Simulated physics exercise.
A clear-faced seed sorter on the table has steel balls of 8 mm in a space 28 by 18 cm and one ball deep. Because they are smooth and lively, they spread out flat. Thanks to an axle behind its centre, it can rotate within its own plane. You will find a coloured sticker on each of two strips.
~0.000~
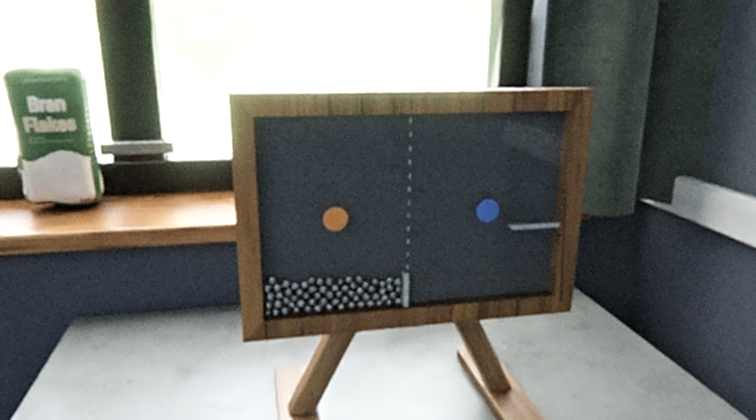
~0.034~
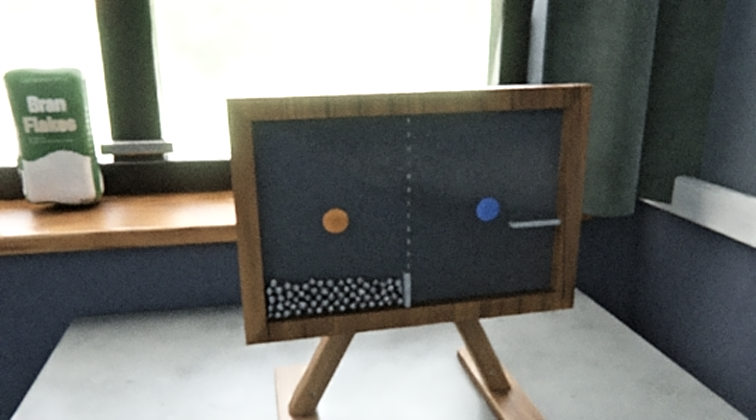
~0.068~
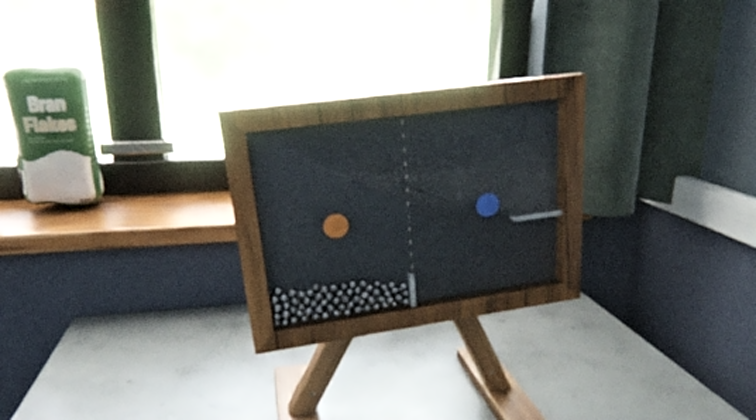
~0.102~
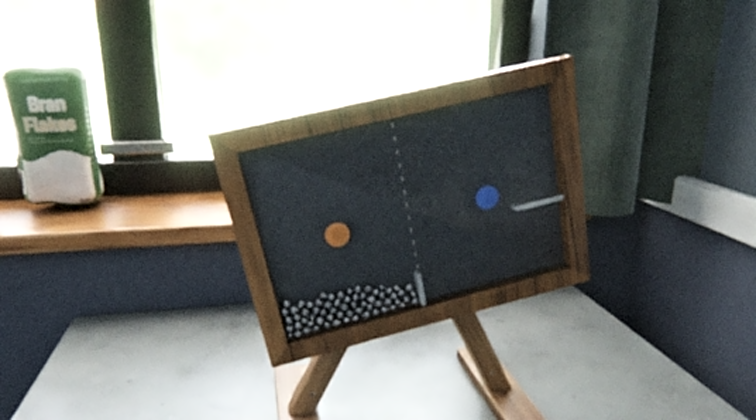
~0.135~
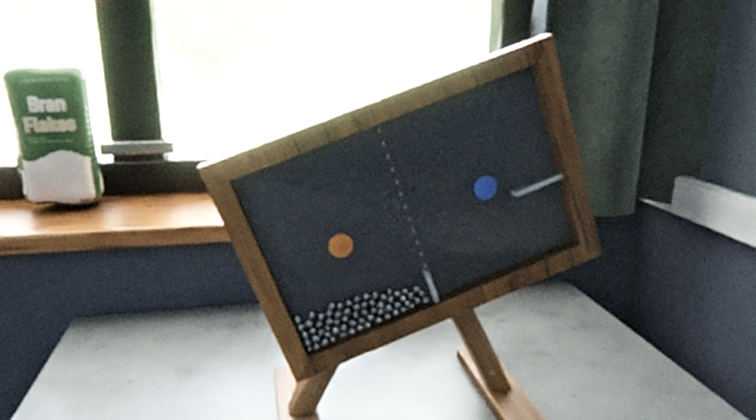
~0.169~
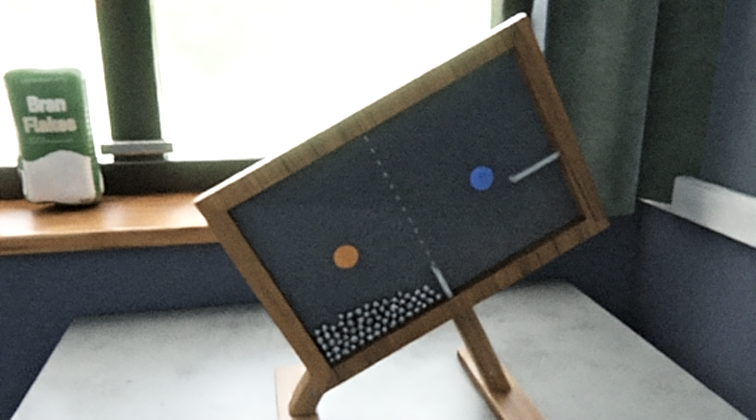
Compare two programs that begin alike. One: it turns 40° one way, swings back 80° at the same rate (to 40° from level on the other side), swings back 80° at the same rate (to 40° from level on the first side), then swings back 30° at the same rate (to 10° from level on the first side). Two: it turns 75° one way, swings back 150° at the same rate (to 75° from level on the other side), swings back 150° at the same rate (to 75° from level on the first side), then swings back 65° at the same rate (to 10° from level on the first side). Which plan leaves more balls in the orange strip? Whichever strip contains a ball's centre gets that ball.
I'd back the initial plan here.
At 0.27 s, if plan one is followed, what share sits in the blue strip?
Share: Some 0 per cent.
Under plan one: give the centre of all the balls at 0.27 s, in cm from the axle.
Offset approx. 2 cm left, 11 cm below.
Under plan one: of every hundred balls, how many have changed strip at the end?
0 per cent.
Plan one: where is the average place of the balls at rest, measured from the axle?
Left: About 7 cm; below: About 9 cm.
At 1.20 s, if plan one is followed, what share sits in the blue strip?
Close to 0 % of the load.
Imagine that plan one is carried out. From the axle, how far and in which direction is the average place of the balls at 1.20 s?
Offset: Approx. 3 cm left, 10 cm below.
Plan one. After 0.27 s, it stands 40° anticlockwise; the balls' middle is 2 cm left of and 11 cm below the centre; orange 100 %.
After 1.20 s, it stands 26° anticlockwise; the balls' middle is 3 cm left of and 10 cm below the centre; orange 100 %.
After 1.31 s, it stands 10° anticlockwise; the balls' middle is 7 cm left of and 8 cm below the centre; orange 100 %.
All still by 1.9 s, it stands 10° anticlockwise; orange 100 %, blue 0 %.
Plan two would end with orange 75 %, blue 25 %.
